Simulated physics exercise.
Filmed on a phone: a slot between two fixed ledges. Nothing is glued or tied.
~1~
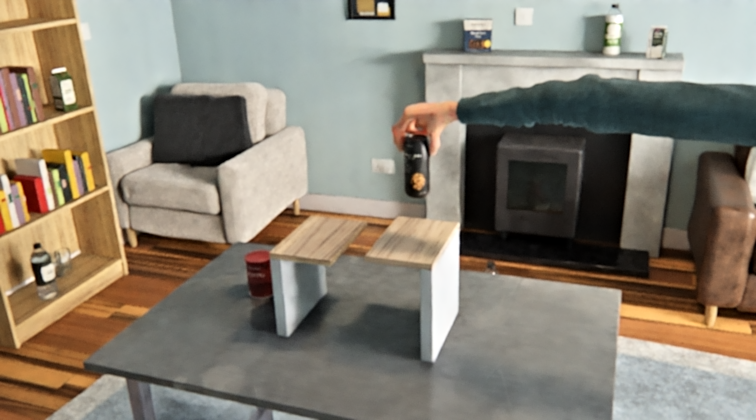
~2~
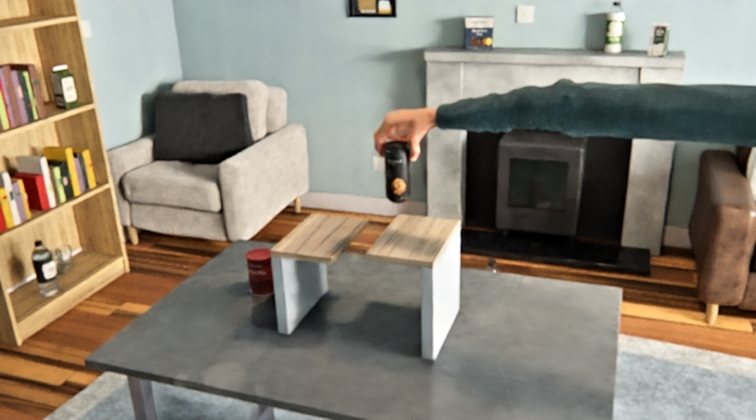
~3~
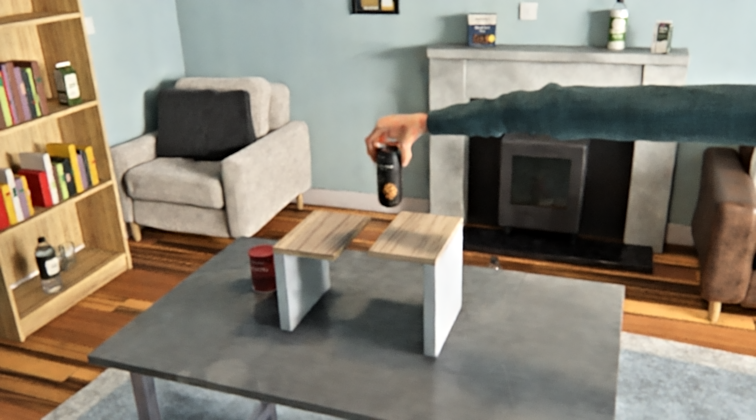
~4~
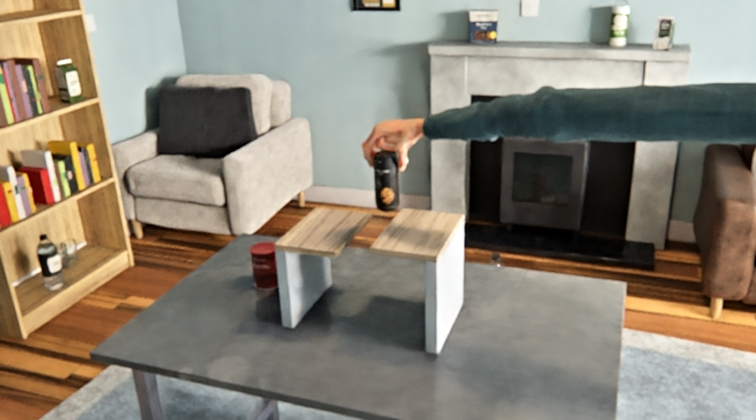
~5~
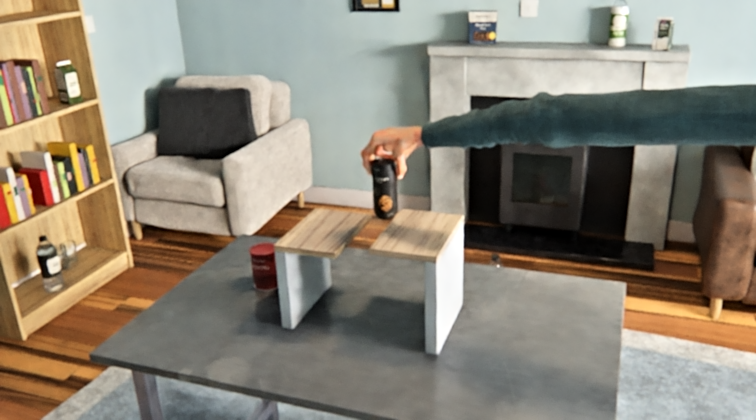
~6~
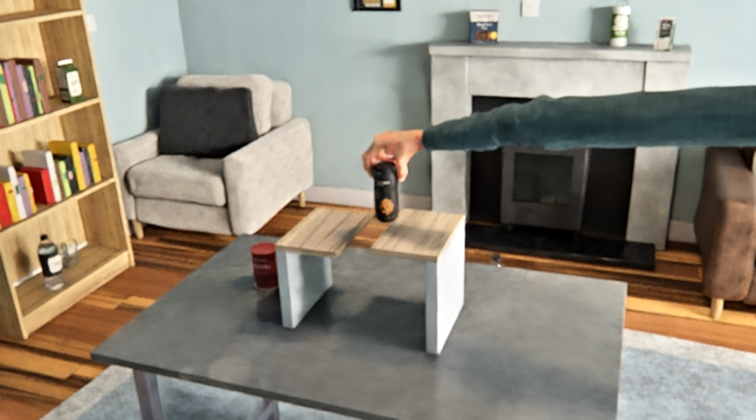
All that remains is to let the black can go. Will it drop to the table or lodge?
The can stays on top.
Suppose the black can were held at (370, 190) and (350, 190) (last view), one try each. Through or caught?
First try: It reaches the table; second try: It stays on top.
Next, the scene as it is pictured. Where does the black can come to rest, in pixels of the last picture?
Around (359, 222).
Then, 0.40 s past the last view, black can rocked 3° from its first pose near (385, 200).
Then, 0.70 s past the last view, black can rocked 60° from its first pose near (361, 214).
Then, 0.80 s past the last view, black can on its side near (356, 221).
Finally, down or leaning hard on the stand or table, black can; red tin still in place. Final places as the last picture's camera would see them, black can near (359, 222). The can is caught.
